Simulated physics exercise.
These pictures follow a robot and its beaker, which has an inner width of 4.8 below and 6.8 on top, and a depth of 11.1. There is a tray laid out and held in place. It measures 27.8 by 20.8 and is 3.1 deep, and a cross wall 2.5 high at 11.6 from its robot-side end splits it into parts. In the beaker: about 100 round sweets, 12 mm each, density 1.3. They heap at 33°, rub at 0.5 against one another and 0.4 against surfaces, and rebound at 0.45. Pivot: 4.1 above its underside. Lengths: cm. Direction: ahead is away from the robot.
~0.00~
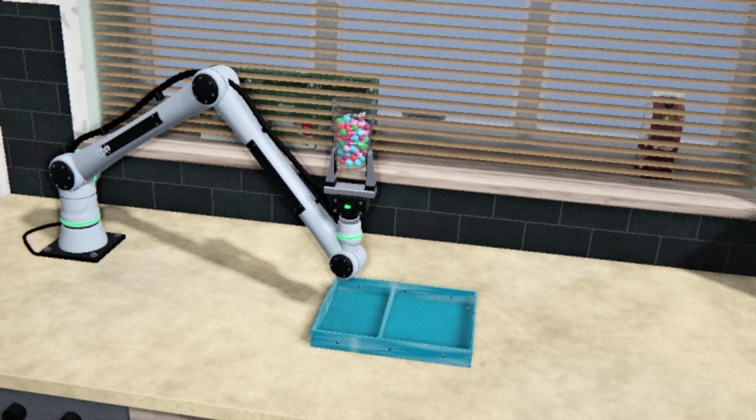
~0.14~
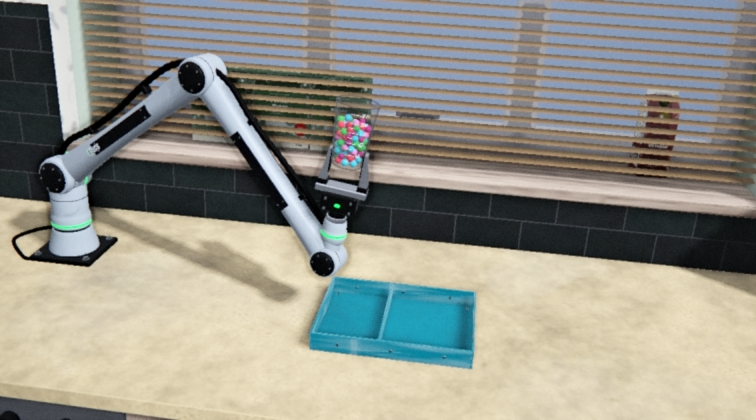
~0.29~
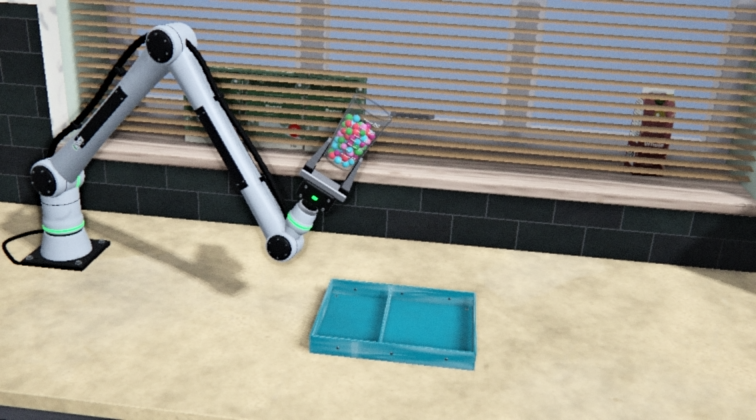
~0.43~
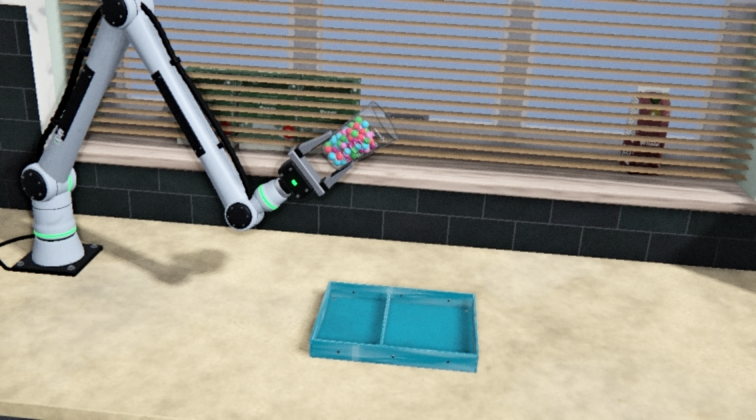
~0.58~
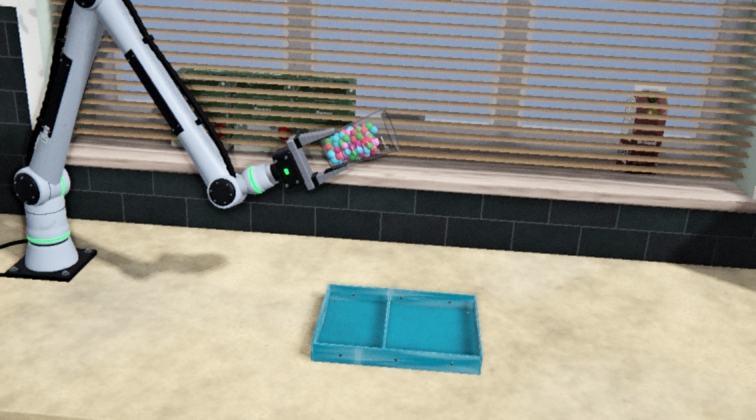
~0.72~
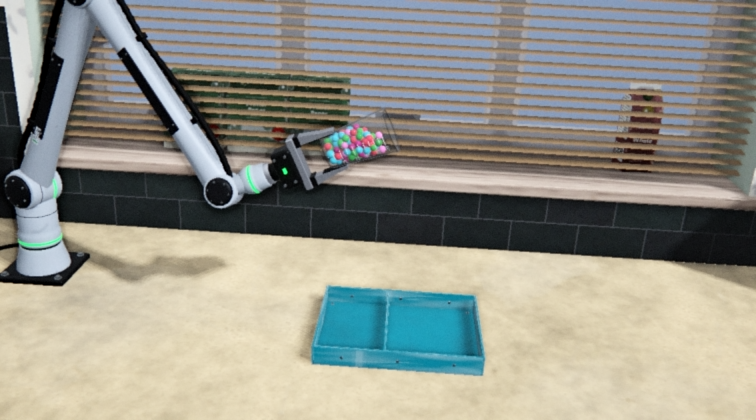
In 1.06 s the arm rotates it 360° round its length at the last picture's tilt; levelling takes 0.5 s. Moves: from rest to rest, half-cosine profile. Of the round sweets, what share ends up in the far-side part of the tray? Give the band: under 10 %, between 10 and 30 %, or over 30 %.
The share is under 10 %.
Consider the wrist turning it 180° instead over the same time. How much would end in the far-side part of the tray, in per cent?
Then about 0 per cent.
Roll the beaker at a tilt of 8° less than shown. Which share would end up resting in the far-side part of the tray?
Then roughly 0 per cent.
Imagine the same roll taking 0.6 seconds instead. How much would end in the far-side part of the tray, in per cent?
In that case roughly 0 percent.
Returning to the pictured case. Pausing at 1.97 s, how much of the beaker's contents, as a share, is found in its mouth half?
Around 35 per cent.
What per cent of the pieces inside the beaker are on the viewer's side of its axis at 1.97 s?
Roughly 45 in every hundred.
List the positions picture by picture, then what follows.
In the first picture, the beaker middle at (353, 134), upright; upper third of the load around (353, 127), from x 340 to 365, top at y 120; 98 in the beaker.
In the second picture, the beaker middle at (352, 134), tipped 8°; upper third of the load around (353, 128), from x 335 to 370, top at y 120.
In the third picture, the beaker middle at (355, 136), tipped 29°; upper third of the load around (354, 130), from x 330 to 370, top at y 120.
In the fourth picture, the beaker middle at (356, 139), tipped 52°; upper third of the load around (358, 133), from x 330 to 370, top at y 120.
In the fifth picture, the beaker middle at (358, 142), tipped 65°; upper third of the load around (359, 135), from x 330 to 375, top at y 125.
In the sixth picture, the beaker middle at (358, 142), tipped 66°; upper third of the load around (357, 136), from x 325 to 380, top at y 125; 98 in the beaker.
After 1.34 s, tipped 66°, highest piece 38 above the table; 98 in the beaker.
After 1.97 s, tipped 46°, highest piece 38 above the table; 97 in the beaker, 1 in the far-side part.
After 2.48 s, upright, highest piece 41 above the table; 97 in the beaker, 1 in the far-side part.
After 3.18 s, upright, highest piece 41 above the table; 97 in the beaker, 1 in the far-side part.
In the end, 97 in the beaker, 1 in the far-side part. That is 1 % in the far-side part of the tray.
